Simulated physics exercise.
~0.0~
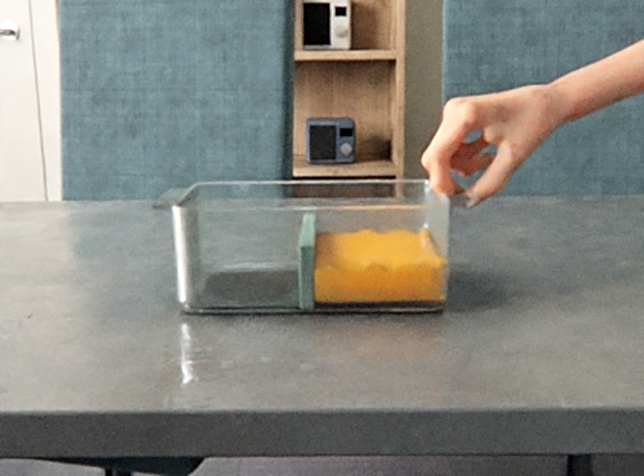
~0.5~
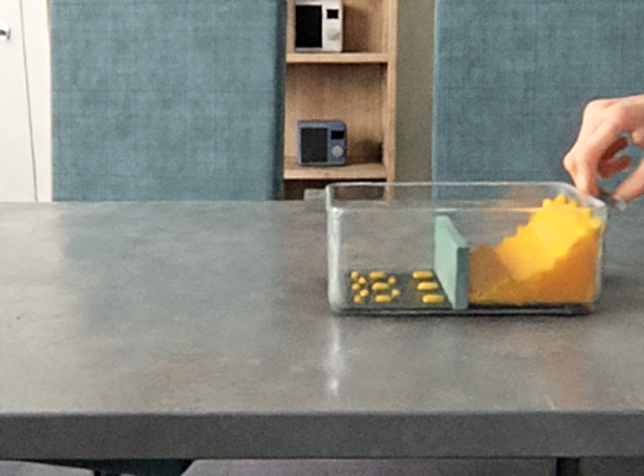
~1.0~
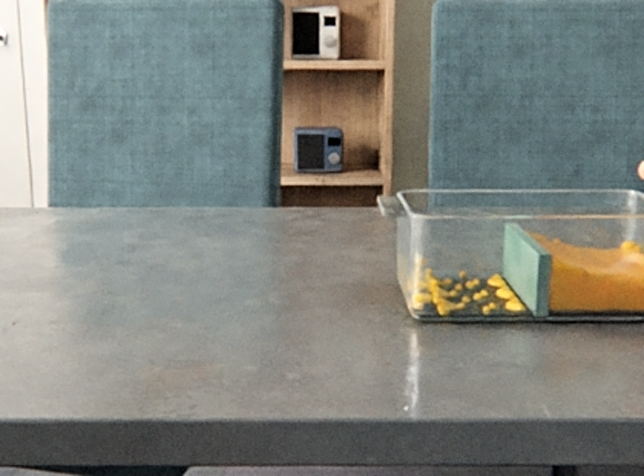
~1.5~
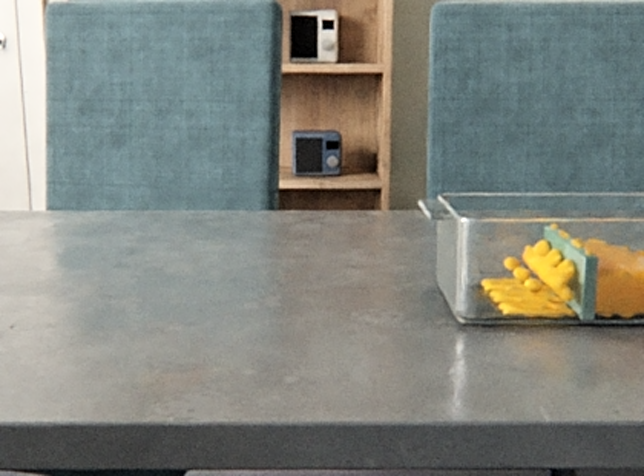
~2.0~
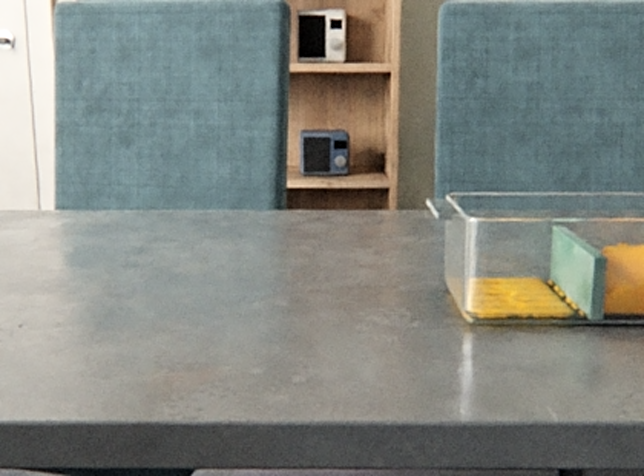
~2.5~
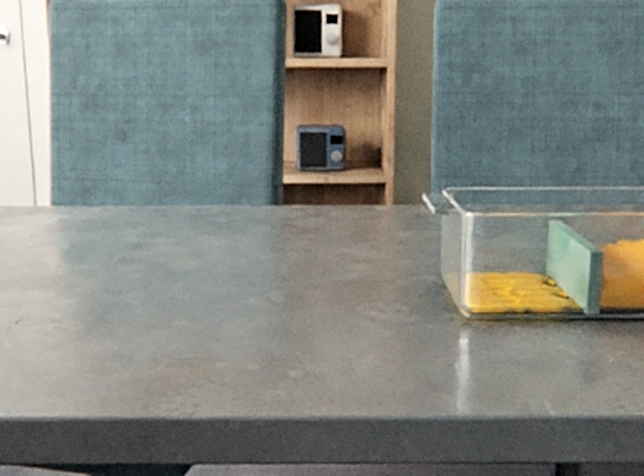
A clear oblong tub with orange juice right of its green divider was pulled rightward across a grey table by a hand, the juice sloshing and some getting into the left side, until the tub stopped with a shallow yellow layer there.
